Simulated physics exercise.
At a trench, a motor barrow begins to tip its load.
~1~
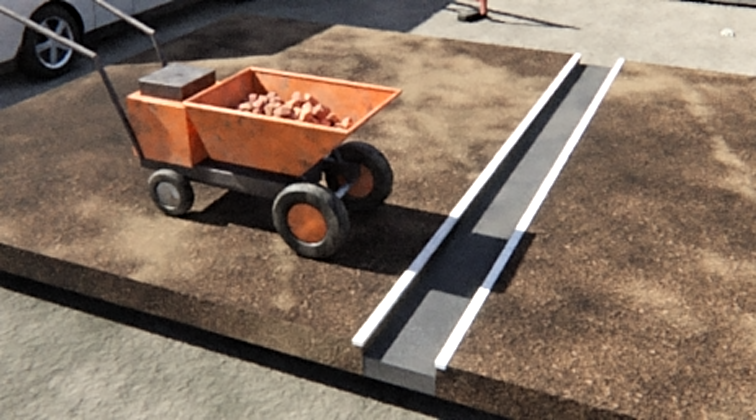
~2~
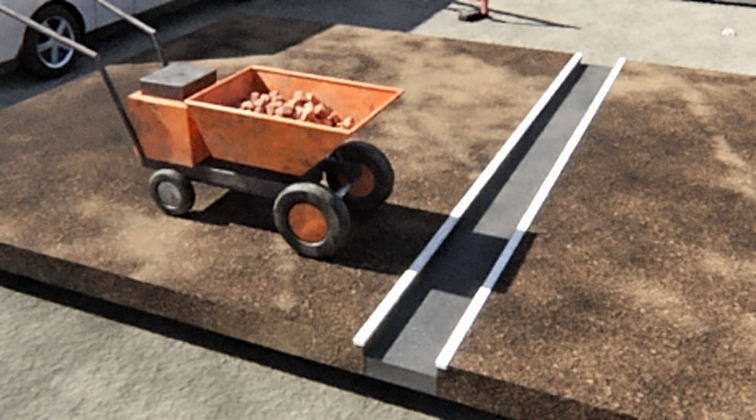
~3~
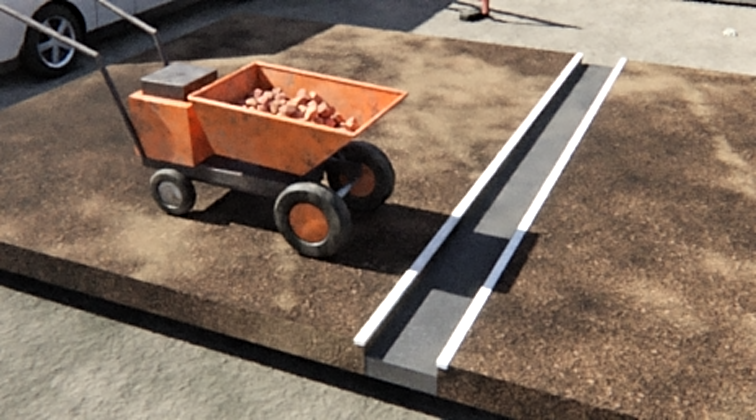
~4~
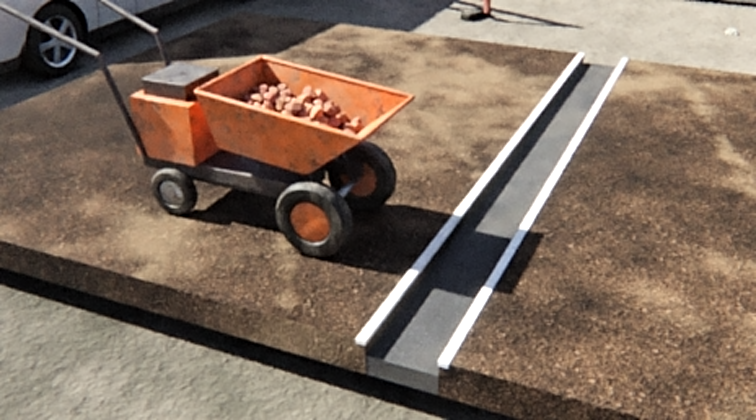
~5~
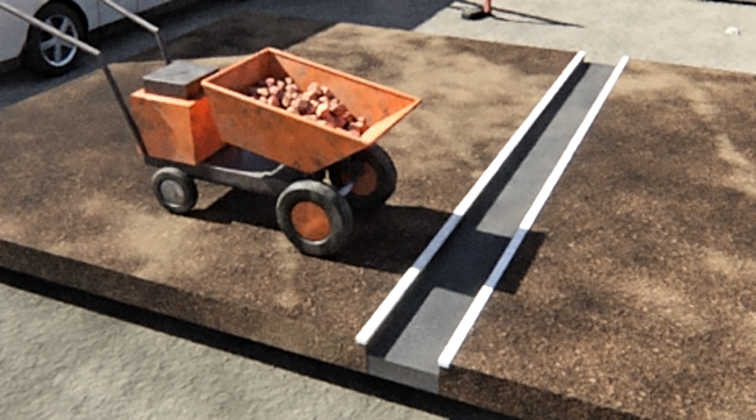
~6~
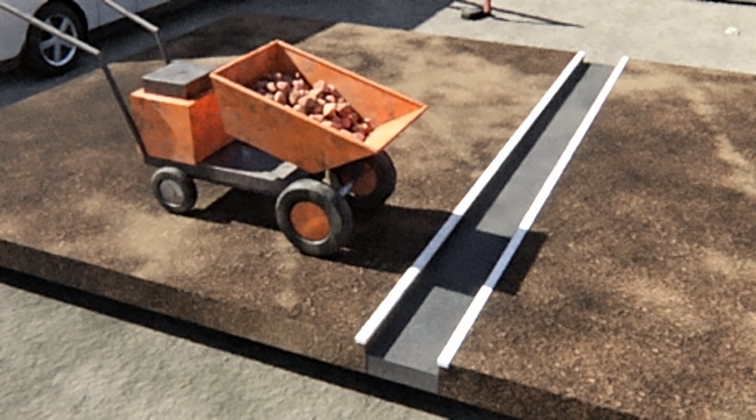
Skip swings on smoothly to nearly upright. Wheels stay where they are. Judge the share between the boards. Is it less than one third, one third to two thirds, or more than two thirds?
Result: A large part above two thirds reaches the trench.
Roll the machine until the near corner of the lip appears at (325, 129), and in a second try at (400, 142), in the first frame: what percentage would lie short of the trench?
The first stop gives 10 per cent; the second gives 0 per cent.
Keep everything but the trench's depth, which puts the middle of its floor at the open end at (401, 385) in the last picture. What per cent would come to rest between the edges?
Estimate: Approx. 100 per cent.
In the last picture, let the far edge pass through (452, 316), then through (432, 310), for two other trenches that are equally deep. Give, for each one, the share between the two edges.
Roughly 60 percent first and 40 percent second.
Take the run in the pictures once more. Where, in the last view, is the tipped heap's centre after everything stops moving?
The centre ends up roughly at (470, 258).
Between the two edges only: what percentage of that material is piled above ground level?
Roughly 45 %.
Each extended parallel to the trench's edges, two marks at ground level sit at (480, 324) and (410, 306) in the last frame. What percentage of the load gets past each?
About 10 percent, then about 80 percent.
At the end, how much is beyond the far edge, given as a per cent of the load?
I'd say near 10 per cent, give or take.
Shortly afterwards, skip tipped steeply; the whole lot in the skip.
Next, skip tipped right over; the bulk in the skip; a little in or heaped over the trench; only a few falling.
Some moments later, skip tipped right over; near a quarter in the skip; near two thirds in or heaped over the trench; a little beyond it.
In the end, skip tipped right over; a little in the skip; the bulk in or heaped over the trench; a little beyond it.
